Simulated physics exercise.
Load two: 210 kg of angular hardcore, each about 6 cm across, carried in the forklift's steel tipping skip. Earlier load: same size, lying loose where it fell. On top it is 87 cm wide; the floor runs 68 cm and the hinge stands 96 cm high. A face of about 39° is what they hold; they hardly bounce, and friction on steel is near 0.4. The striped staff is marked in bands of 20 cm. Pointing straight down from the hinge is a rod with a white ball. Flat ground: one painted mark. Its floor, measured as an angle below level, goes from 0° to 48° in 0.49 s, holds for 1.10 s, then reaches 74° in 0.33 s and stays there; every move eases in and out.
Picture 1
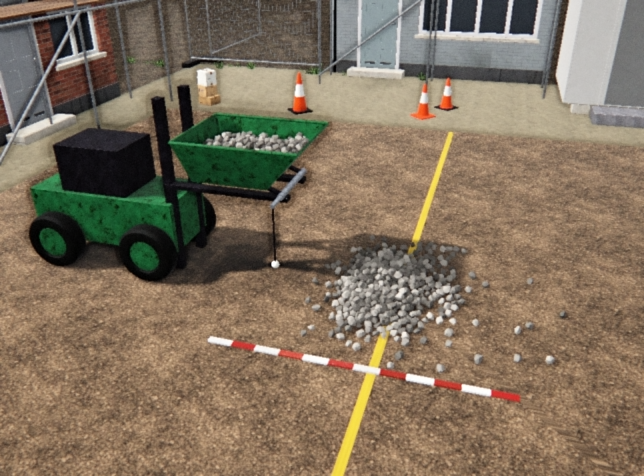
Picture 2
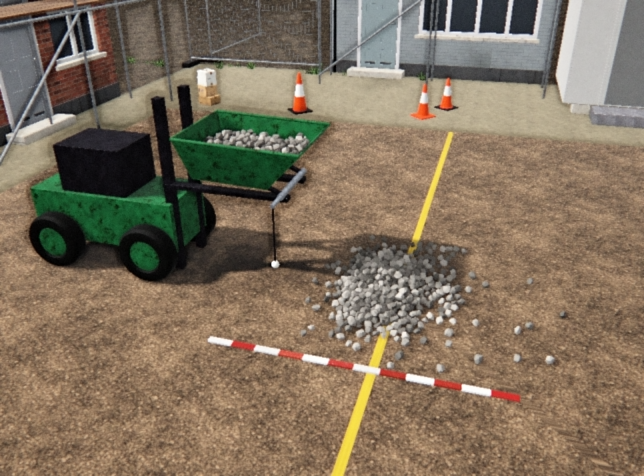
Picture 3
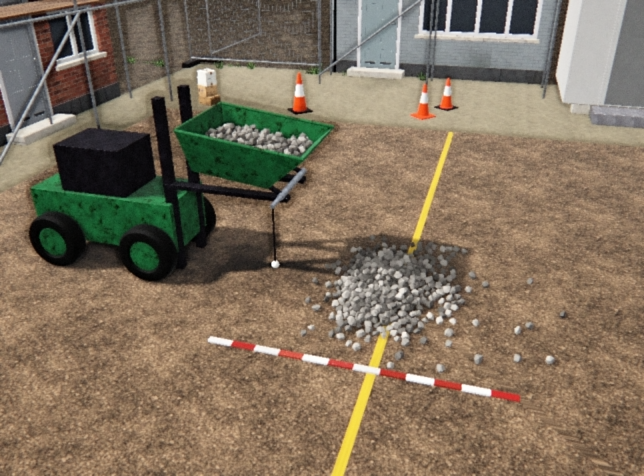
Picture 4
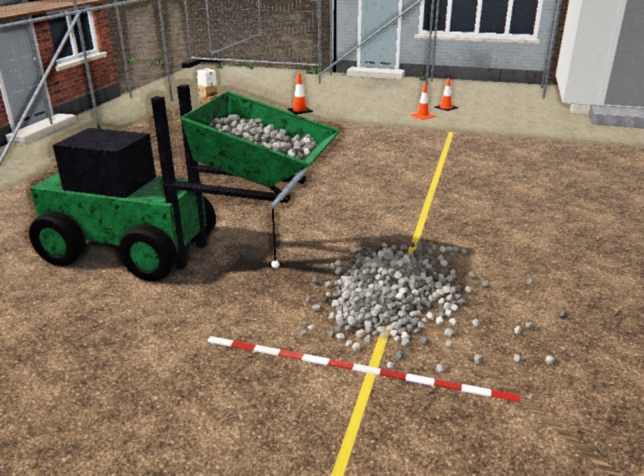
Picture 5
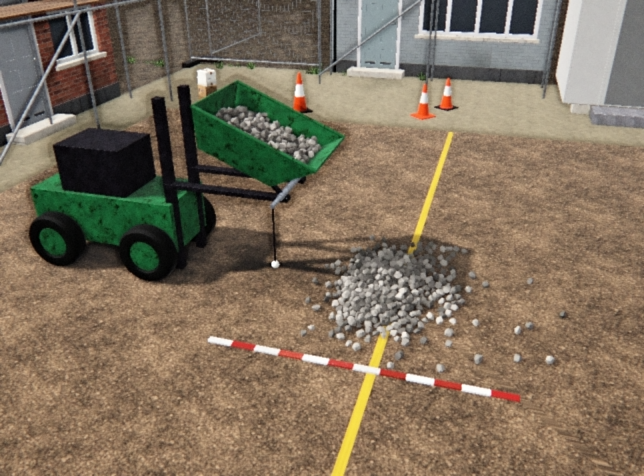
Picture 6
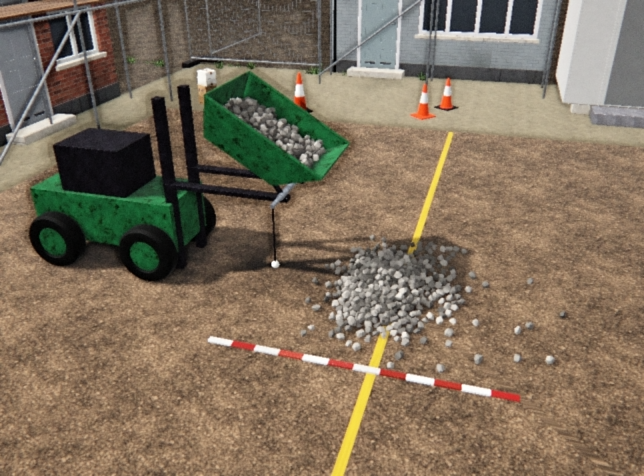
In this clip, a green forklift on brown ground carries a green skip of grey stones beside a loose pile lying across a yellow line, and the skip tilts steadily steeper, its right end lowering and its left end rising.
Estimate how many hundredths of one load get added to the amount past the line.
About 39 hundredths.
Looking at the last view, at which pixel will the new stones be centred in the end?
Roughly at (386, 278) in the last picture.
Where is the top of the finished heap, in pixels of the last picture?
Near (376, 261).
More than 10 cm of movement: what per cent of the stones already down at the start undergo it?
5 per cent.
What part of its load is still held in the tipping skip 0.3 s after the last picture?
About 100 per cent is held.
Then, 0.1 s after the last picture the floor is at 44°; in per cent of one load, 100 in the tipping skip, 67 short of the line, 33 past the line; the foremost stones are at (521, 324).
Then, 0.3 s after the last picture the floor is at 48°; in per cent of one load, 100 in the tipping skip, 67 short of the line, 33 past the line; the foremost stones are at (521, 324).
Then, 2.1 s after the last picture the floor is at 74°; in per cent of one load, 38 in the tipping skip, 120 short of the line, 41 past the line; the foremost stones are at (523, 319).
Then, 4.4 s after the last picture the floor is at 74°; in per cent of one load, 0 in the tipping skip, 128 short of the line, 72 past the line; the foremost stones are at (529, 324). Net gain past the line, 39.
